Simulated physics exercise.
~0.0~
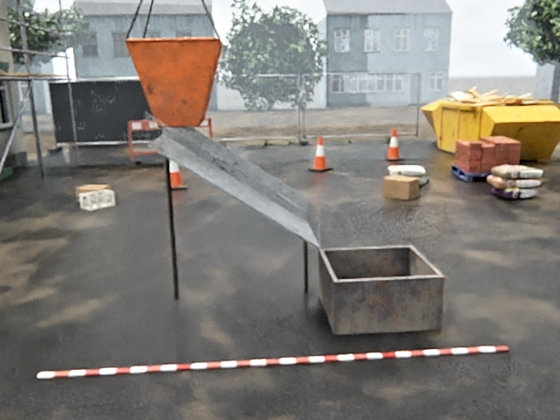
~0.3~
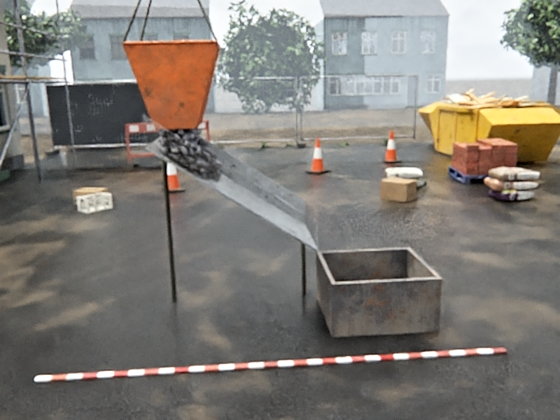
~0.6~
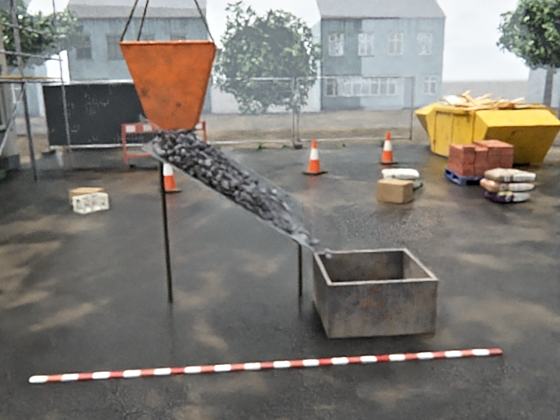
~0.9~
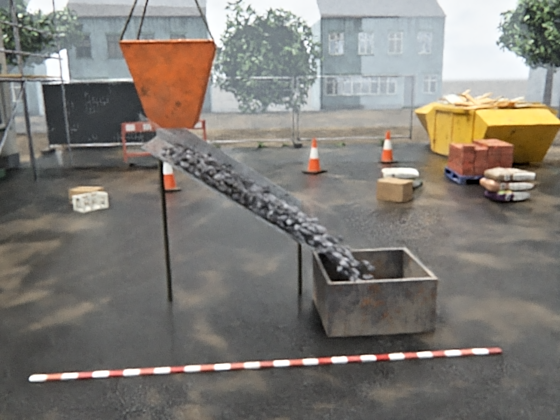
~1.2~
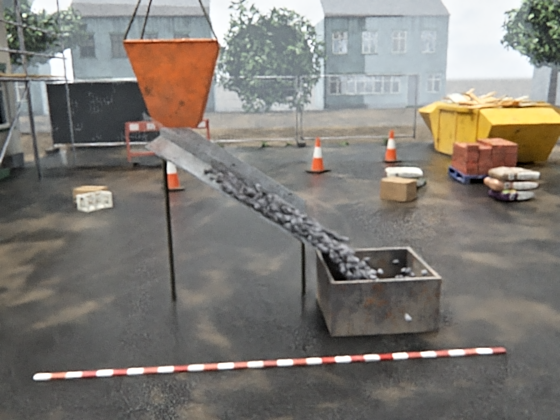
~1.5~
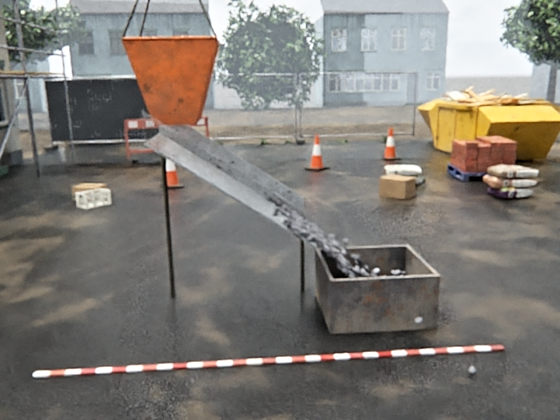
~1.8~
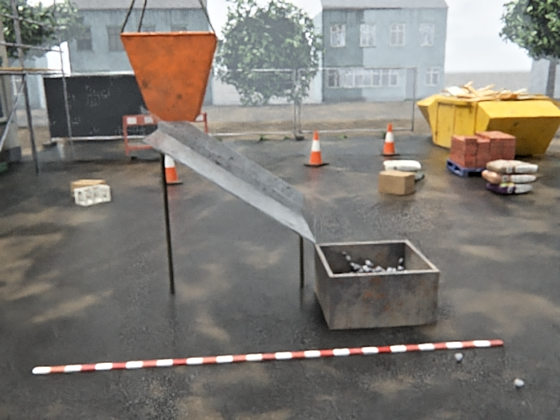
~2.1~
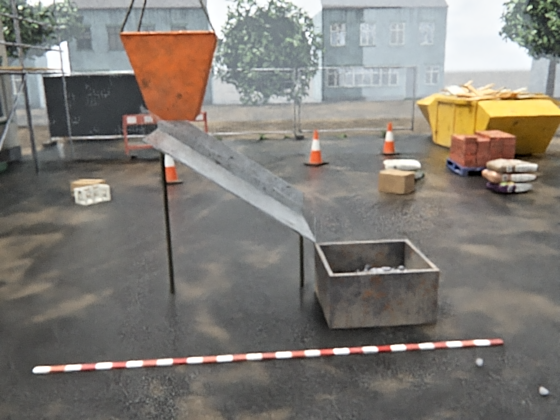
Dark rounded stones drop from an orange hopper hanging over a paved yard, slide down a sloping steel chute to the right and pour into an open metal bin, where nearly all settle low inside while a couple roll away across the ground beyond it.
